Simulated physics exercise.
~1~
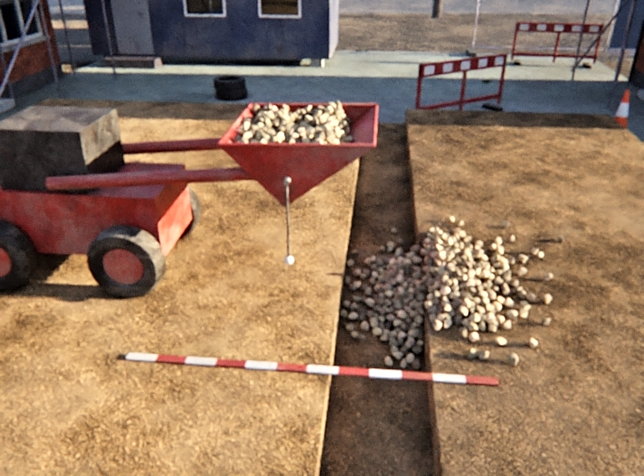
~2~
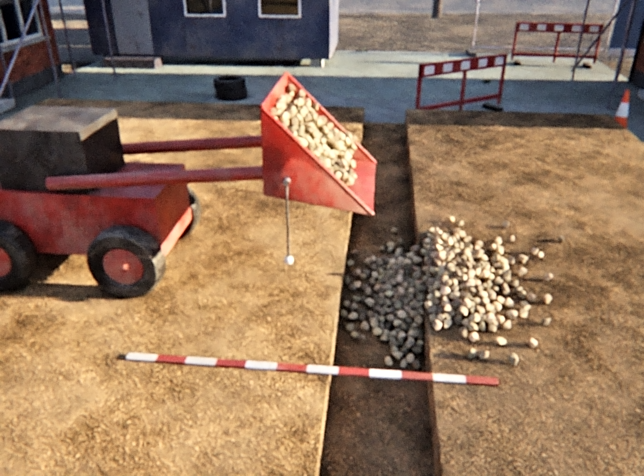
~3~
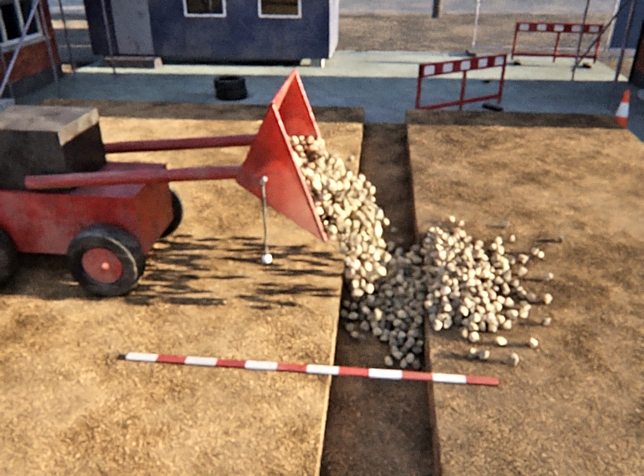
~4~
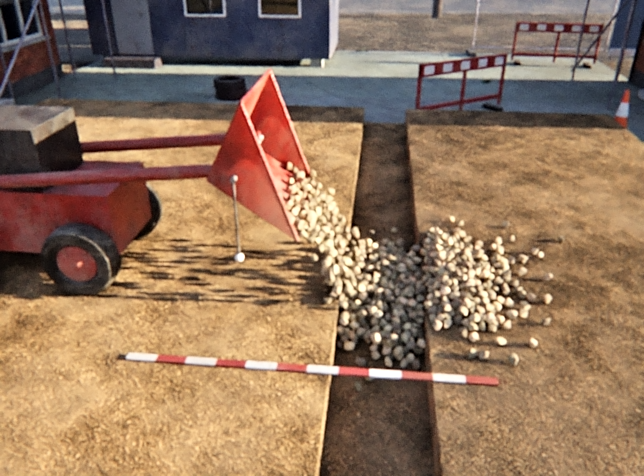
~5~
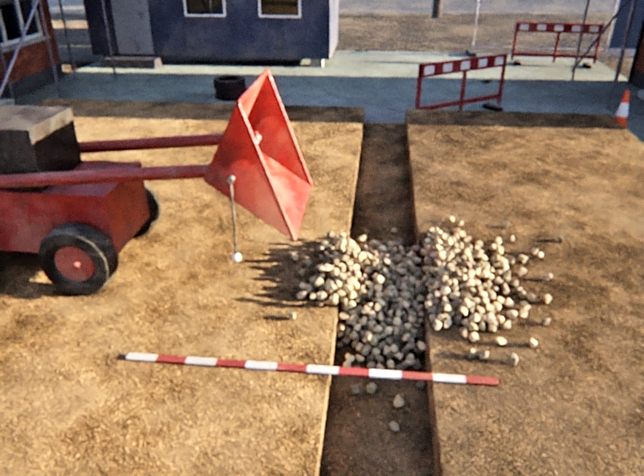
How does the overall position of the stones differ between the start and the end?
At the start many of the stones are up in the raised bucket, but at the end they all lie on the ground in and around the trench. Their middle is therefore clearly lower and a little farther right.
